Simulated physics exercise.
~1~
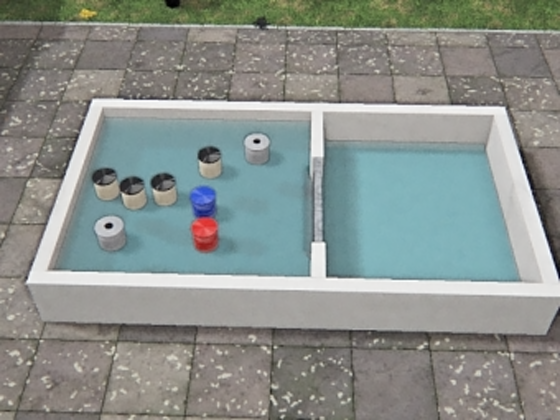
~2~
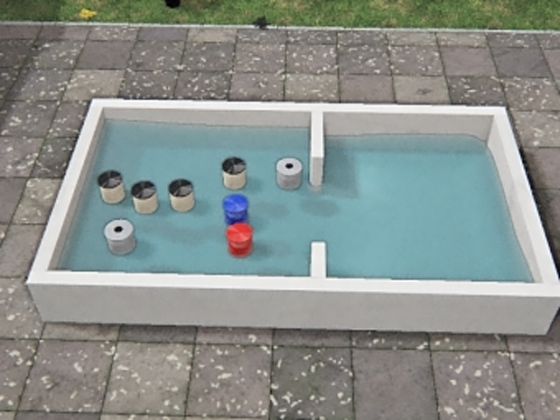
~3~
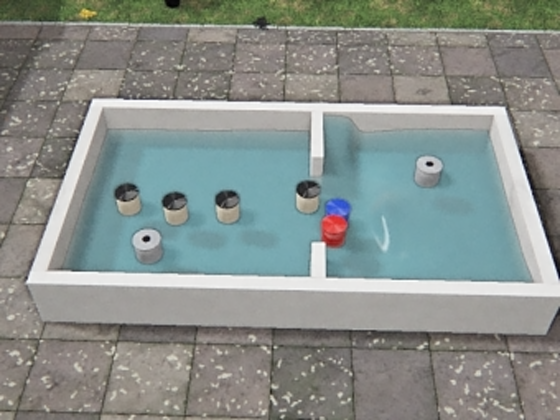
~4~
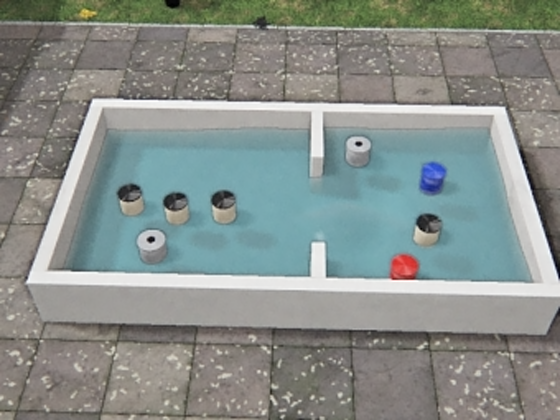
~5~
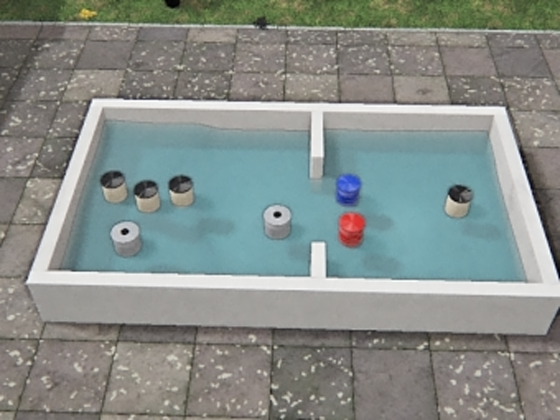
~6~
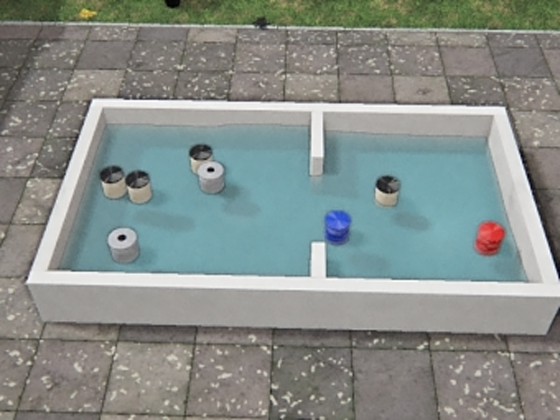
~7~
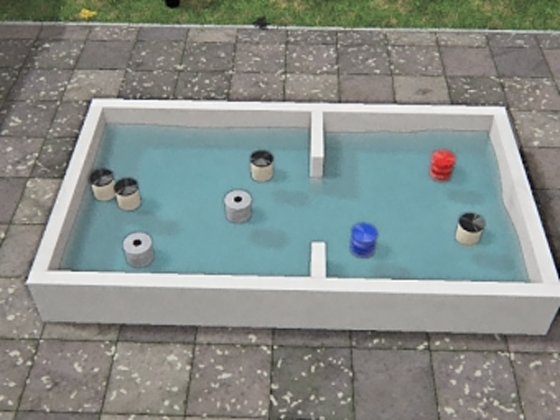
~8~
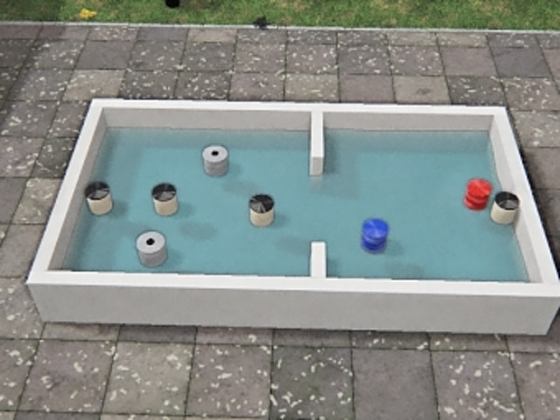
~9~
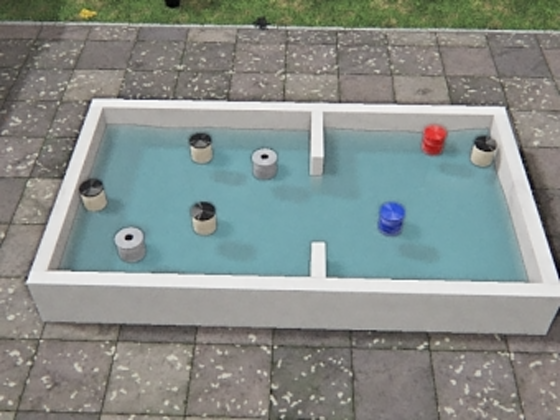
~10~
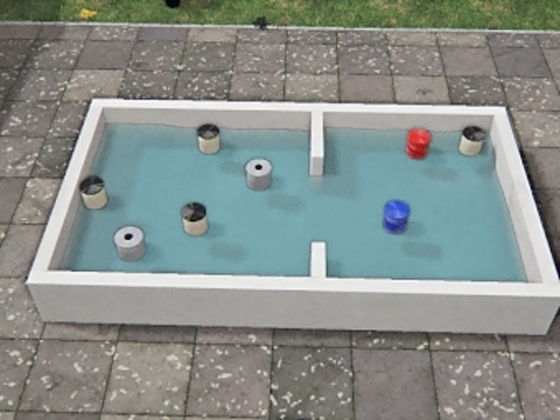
In a divided basin on paving, water surging through the gap, carrying red, blue and one black-topped pail right, the rest staying left.
